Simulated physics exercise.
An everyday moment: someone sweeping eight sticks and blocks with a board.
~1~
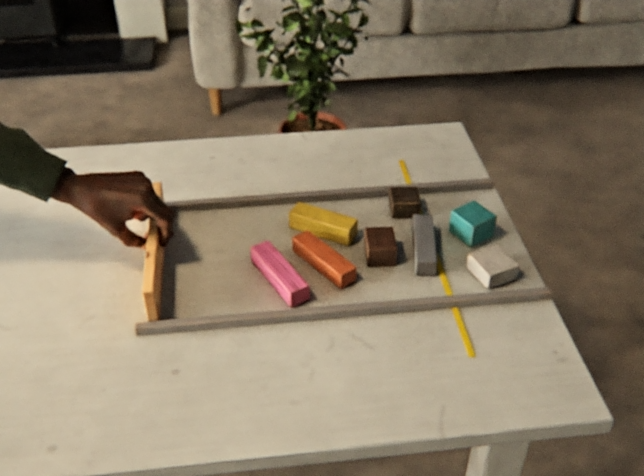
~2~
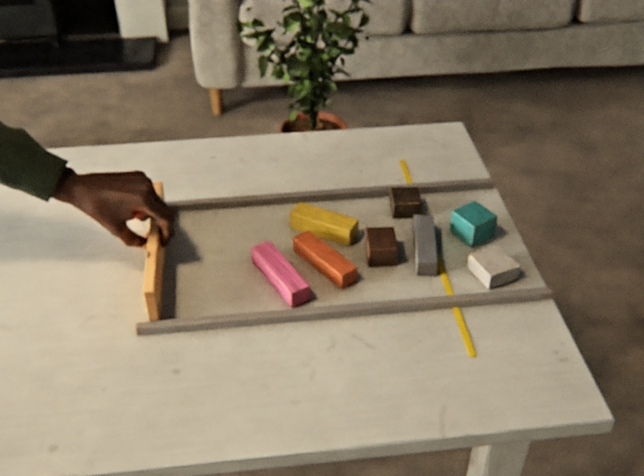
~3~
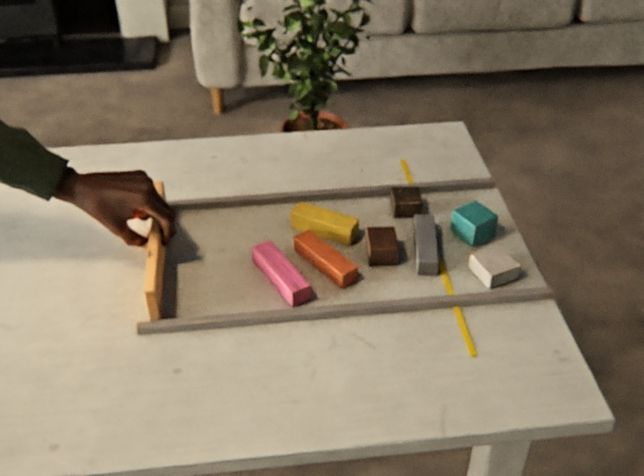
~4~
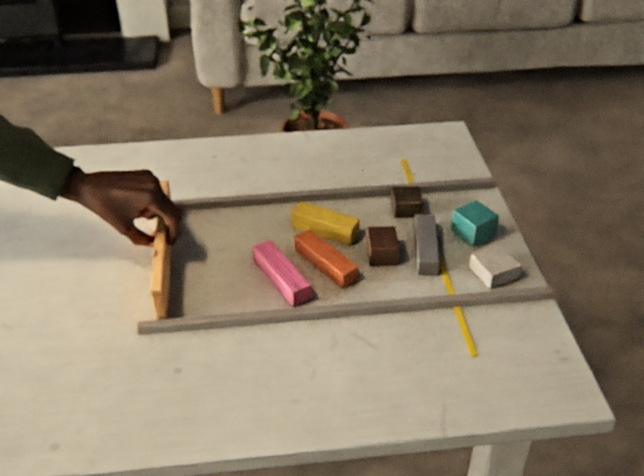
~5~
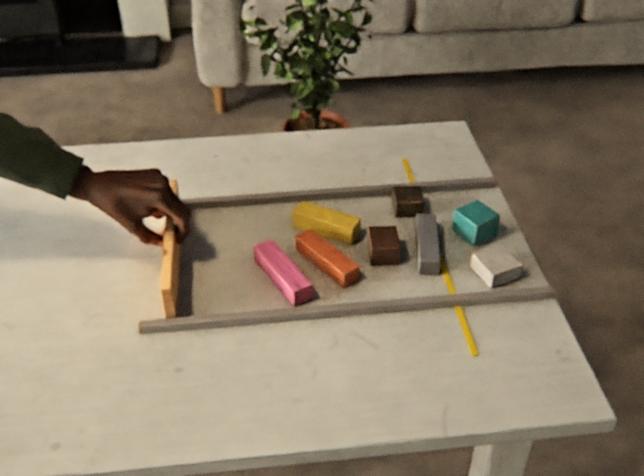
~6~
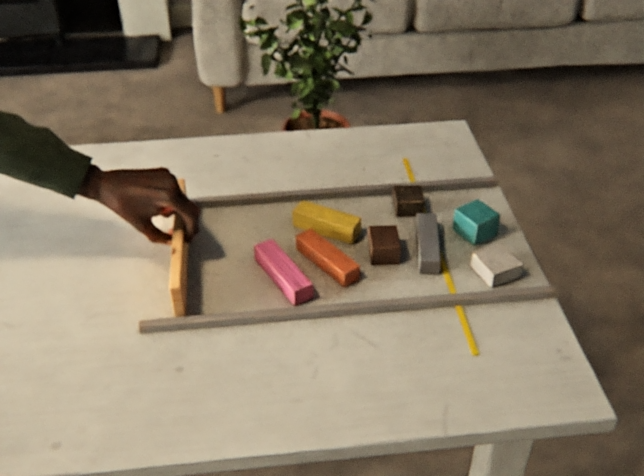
A hand sliding an upright wooden board slightly right along a railed tabletop track, the colourful sticks and blocks ahead staying still.
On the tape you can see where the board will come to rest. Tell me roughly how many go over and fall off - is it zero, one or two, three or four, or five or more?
Most likely, a single one or a pair will tumble down.
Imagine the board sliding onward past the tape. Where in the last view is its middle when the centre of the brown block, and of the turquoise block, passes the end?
About (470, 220), and about (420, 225) for the other.
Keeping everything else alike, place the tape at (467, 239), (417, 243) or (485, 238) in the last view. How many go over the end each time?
Going through each try, you'd get 3, 0 and 4.
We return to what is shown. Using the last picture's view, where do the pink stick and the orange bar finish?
In the last picture, roughly (455, 259) and (470, 245).
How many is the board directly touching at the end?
2 of them.
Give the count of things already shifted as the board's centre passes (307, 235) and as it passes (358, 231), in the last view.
First position 3; second position 5.
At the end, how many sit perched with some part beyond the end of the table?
The number would be 0.
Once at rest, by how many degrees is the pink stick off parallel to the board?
It is near 0° out of line.
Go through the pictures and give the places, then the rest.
The first frame shows white block (493, 267); turquoise block (472, 224); grey stick (424, 244); board (156, 249); tape (431, 243).
The second frame shows turquoise block (473, 224); pink stick (280, 273).
The third frame shows grey stick (426, 244); board (157, 248).
The fourth frame shows white block (495, 266); yellow bar (325, 223).
The fifth frame shows turquoise block (476, 222); black block (408, 201).
The sixth frame shows white block (497, 265); turquoise block (476, 222); grey stick (428, 243); board (180, 245); tape (435, 241).
Early on, none off yet; white block at rest near (497, 265); turquoise block at rest near (476, 222); grey stick at rest near (428, 243).
A while later, none off yet; white block at rest near (497, 265); turquoise block at rest near (476, 222); grey stick travelled a little near (440, 242).
Finally, the number that fall off is one or two; lost, turquoise block and white block.
